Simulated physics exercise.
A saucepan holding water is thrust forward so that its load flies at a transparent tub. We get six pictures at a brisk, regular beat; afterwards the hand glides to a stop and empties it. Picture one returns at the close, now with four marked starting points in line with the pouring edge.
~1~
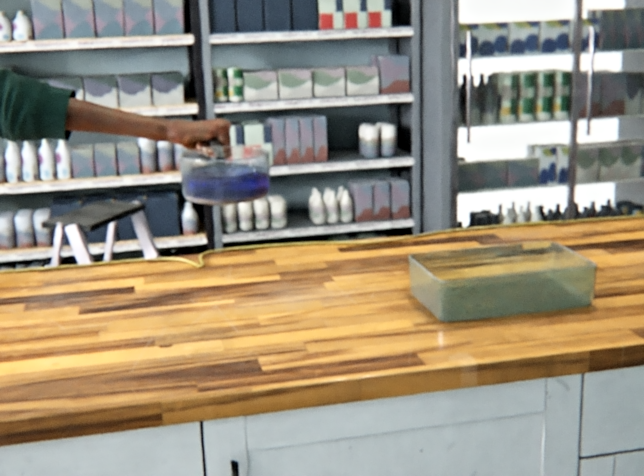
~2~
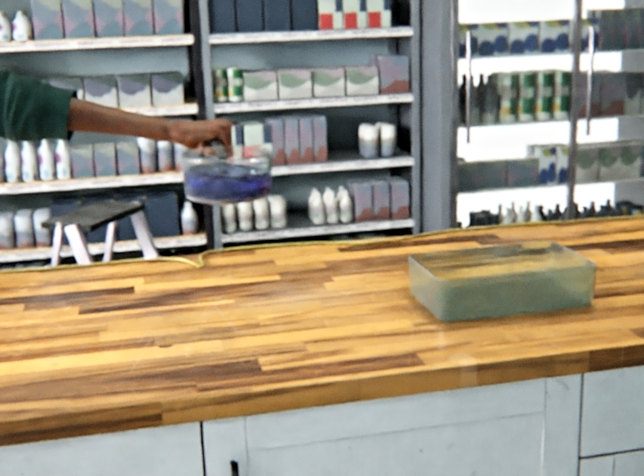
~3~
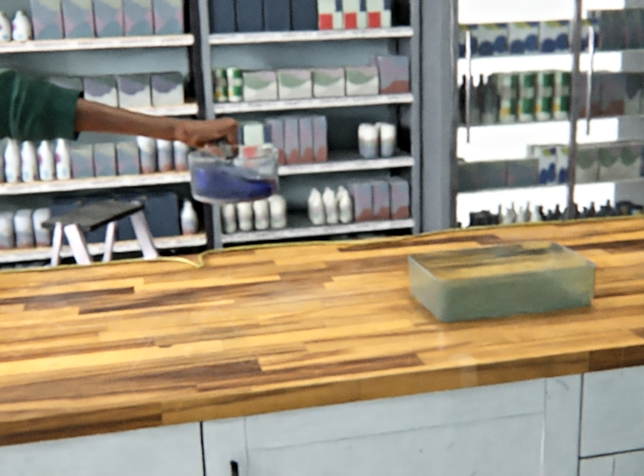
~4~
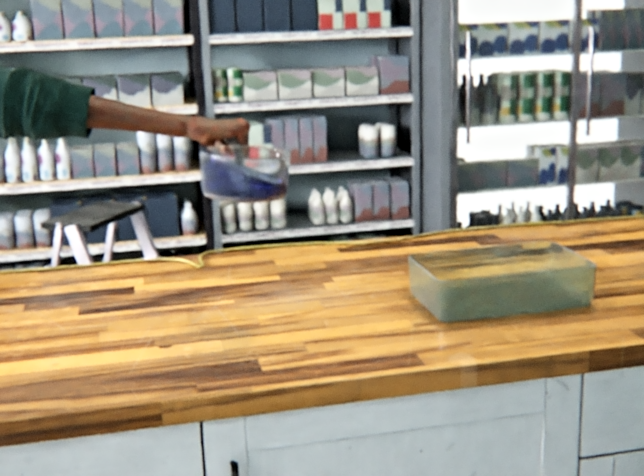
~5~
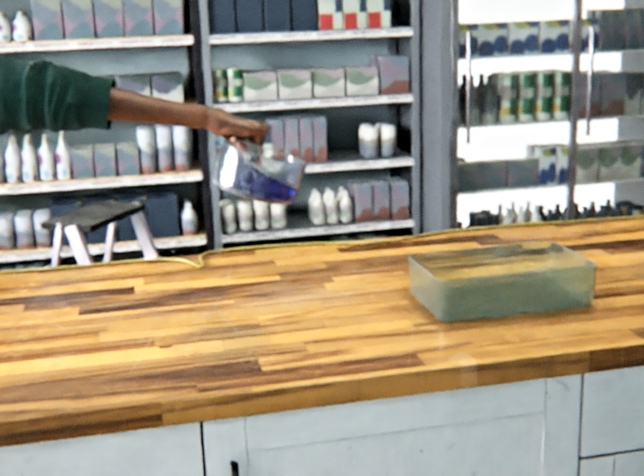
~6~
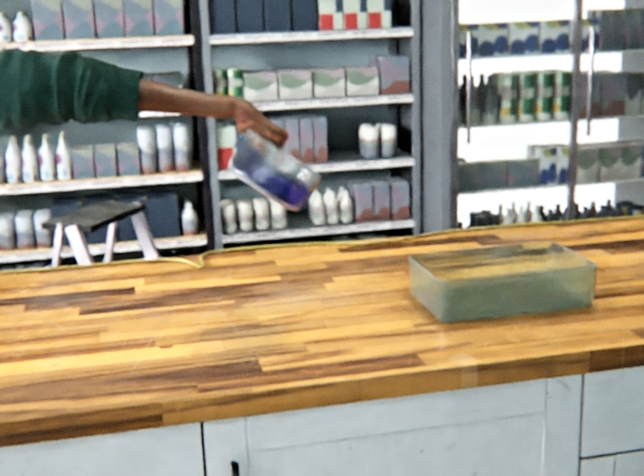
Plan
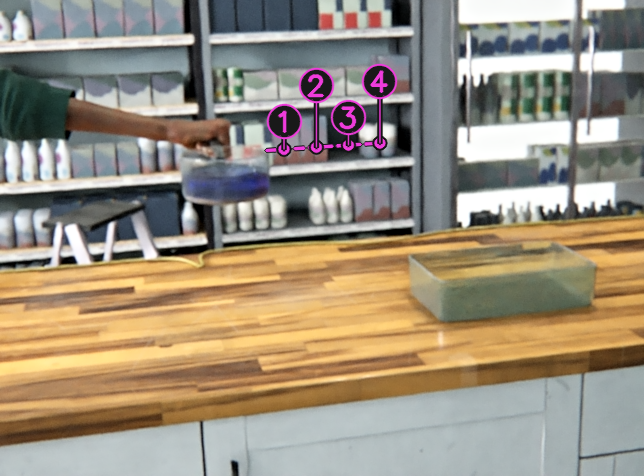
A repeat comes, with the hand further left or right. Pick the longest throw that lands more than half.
Dot 1 just does it.
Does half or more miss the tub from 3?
No, that is safe.
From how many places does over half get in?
All four.
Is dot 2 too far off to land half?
No, that is safe.
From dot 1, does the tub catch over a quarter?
Yes, clearly.
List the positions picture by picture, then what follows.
Upright, lip at (266, 150); tub from (437, 321) to (592, 305); nothing has left yet.
Upright, lip at (269, 150); nothing has left yet.
Upright, lip at (275, 150); nothing has left yet.
Tipped about 4°, lip at (288, 152); nothing has left yet.
Tipped about 17°, lip at (304, 161); nothing has left yet.
Tipped about 36°, lip at (320, 175); nothing has left yet.
On the marked copy, 1 at (284, 149); 2 at (316, 147); 3 at (348, 145); 4 at (379, 143).
With 1, about 64 % lands in the tub, 19 % falls short and 17 % goes beside or beyond.
With 2, about 75 % lands in the tub, 9 % falls short and 16 % goes beside or beyond.
With 3, about 65 % lands in the tub, 5 % falls short and 30 % goes beside or beyond.
With 4, about 64 % lands in the tub, 8 % falls short and 28 % goes beside or beyond.
